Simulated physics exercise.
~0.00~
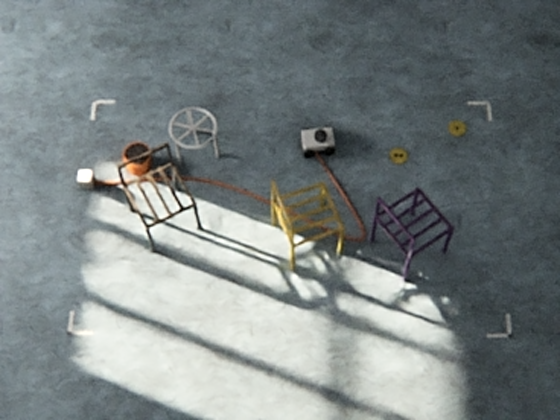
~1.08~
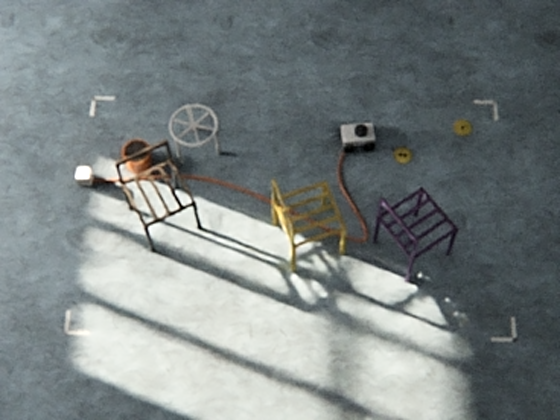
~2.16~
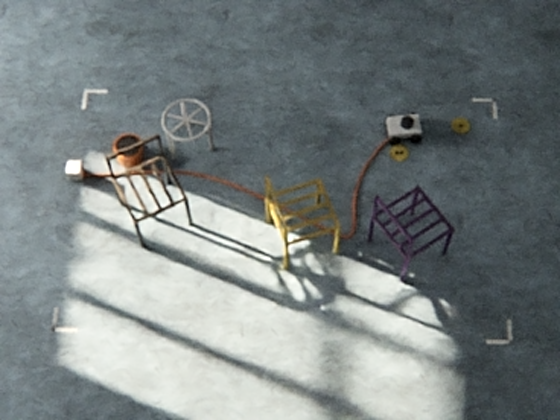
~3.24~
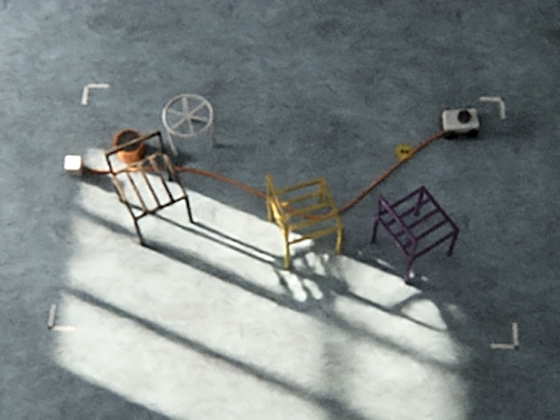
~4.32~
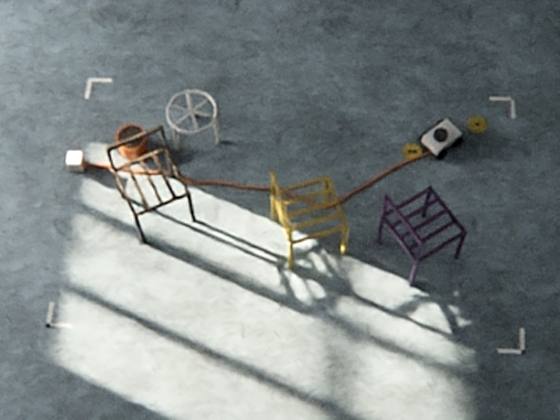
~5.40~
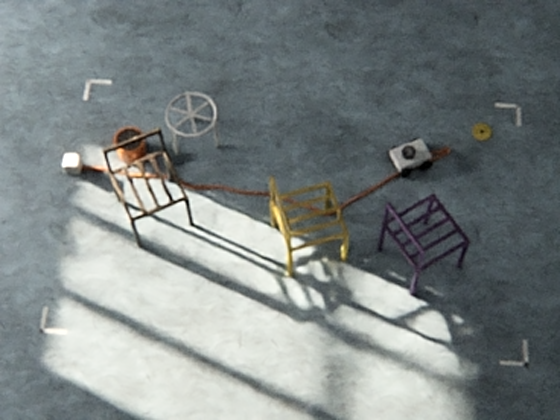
A small cart trailing a cord rolls right past still chairs, then back left, moving nothing else.
